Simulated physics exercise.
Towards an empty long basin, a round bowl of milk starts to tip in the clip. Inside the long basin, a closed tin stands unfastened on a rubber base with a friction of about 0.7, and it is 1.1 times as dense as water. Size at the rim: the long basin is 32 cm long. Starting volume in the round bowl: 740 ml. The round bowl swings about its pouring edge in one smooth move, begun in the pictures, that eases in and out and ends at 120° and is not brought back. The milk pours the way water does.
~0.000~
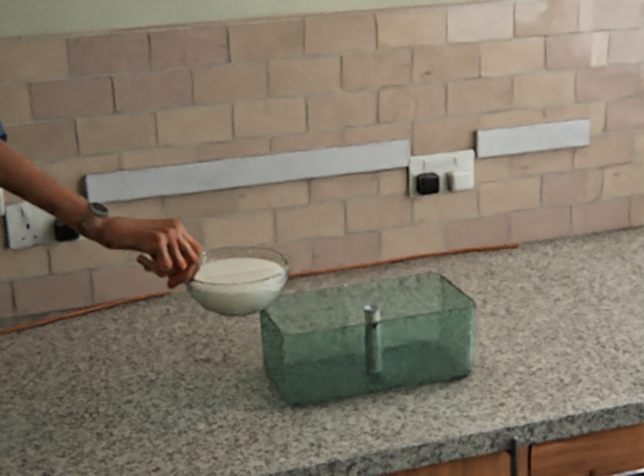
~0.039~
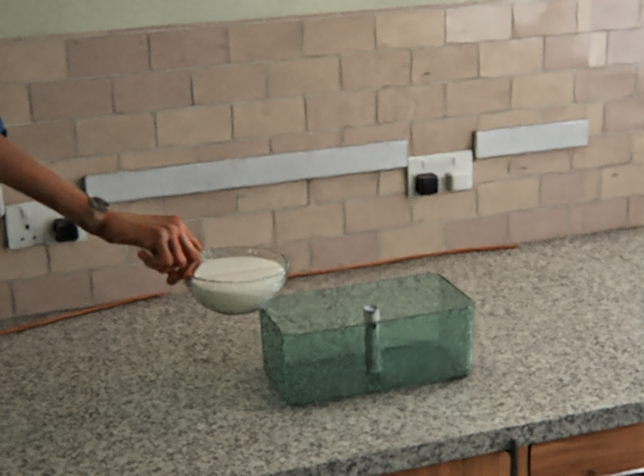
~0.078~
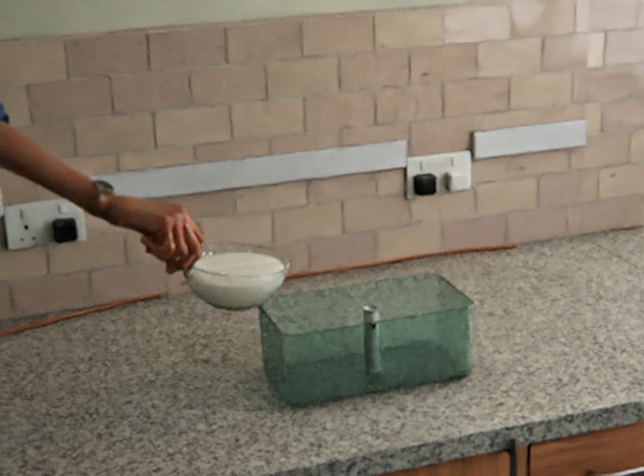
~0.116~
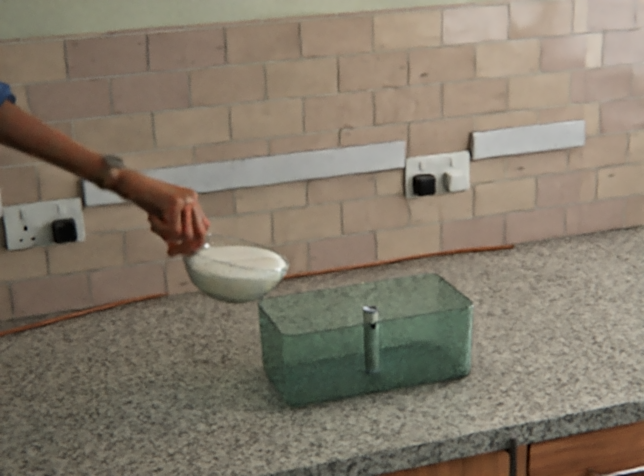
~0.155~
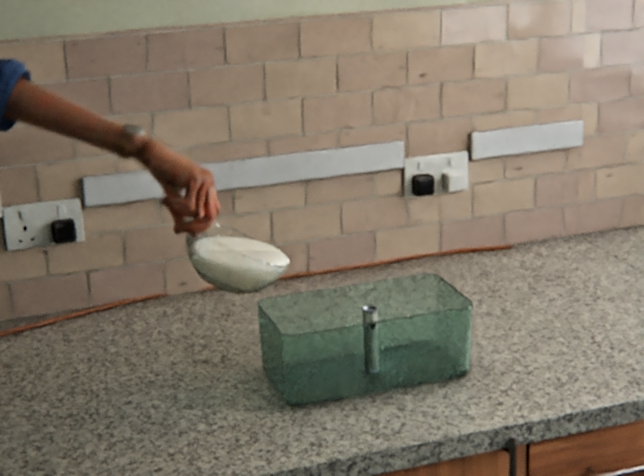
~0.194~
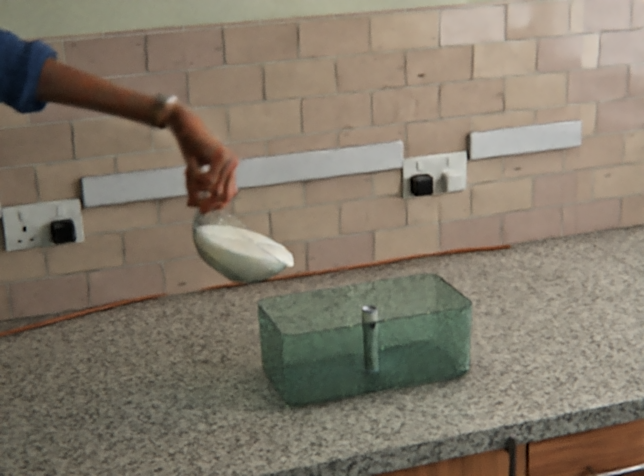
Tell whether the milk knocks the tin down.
The milk knocks it down.
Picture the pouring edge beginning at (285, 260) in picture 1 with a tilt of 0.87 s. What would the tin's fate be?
It tumbles.
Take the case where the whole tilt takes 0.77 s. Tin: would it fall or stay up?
In that case the tin overturns.
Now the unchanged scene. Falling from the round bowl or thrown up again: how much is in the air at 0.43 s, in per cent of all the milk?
I'd say close to 68 per cent.
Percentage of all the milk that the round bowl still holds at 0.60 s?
Close to 0 in a hundred.
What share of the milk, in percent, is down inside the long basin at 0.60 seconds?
Reading: Approx. 100 %.
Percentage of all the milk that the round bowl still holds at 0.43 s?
Roughly 12 %.
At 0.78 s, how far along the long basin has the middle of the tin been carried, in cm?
About 8 cm.
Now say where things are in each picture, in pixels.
It leans 0°; its right rim is at (287, 259); the milk meets the walls at (186, 280) and (283, 266); the long basin's rim runs from (270, 318) to (458, 289); the tin's top is at (372, 311), in the first frame.
It leans 2°; its right rim is at (286, 259); the milk meets the walls at (186, 279) and (282, 265), in the second frame.
It leans 8°; its right rim is at (286, 260); the milk meets the walls at (186, 273) and (282, 261), in the third frame.
It leans 17°; its right rim is at (285, 260); the milk meets the walls at (187, 264) and (283, 257), in the fourth frame.
It leans 28°; its right rim is at (285, 261); the milk meets the walls at (189, 250) and (279, 253); 3 per cent is over the edge, in the fifth frame.
It leans 42°; its right rim is at (284, 261); the milk meets the walls at (195, 231) and (265, 242); 7 per cent is over the edge, in the sixth frame.
By 0.43 s the tilt is 117° and 12 per cent is still to pour; the tin stands where it began.
By 0.60 s the tilt is 120° and 0 per cent is still to pour; the tin lies on its side.
By 0.78 s the tilt is 120° and 0 per cent is still to pour; the tin lies on its side.
By 0.98 s the tilt is 120° and 0 per cent is still to pour; the tin lies on its side.
At rest the tin lies on its side.
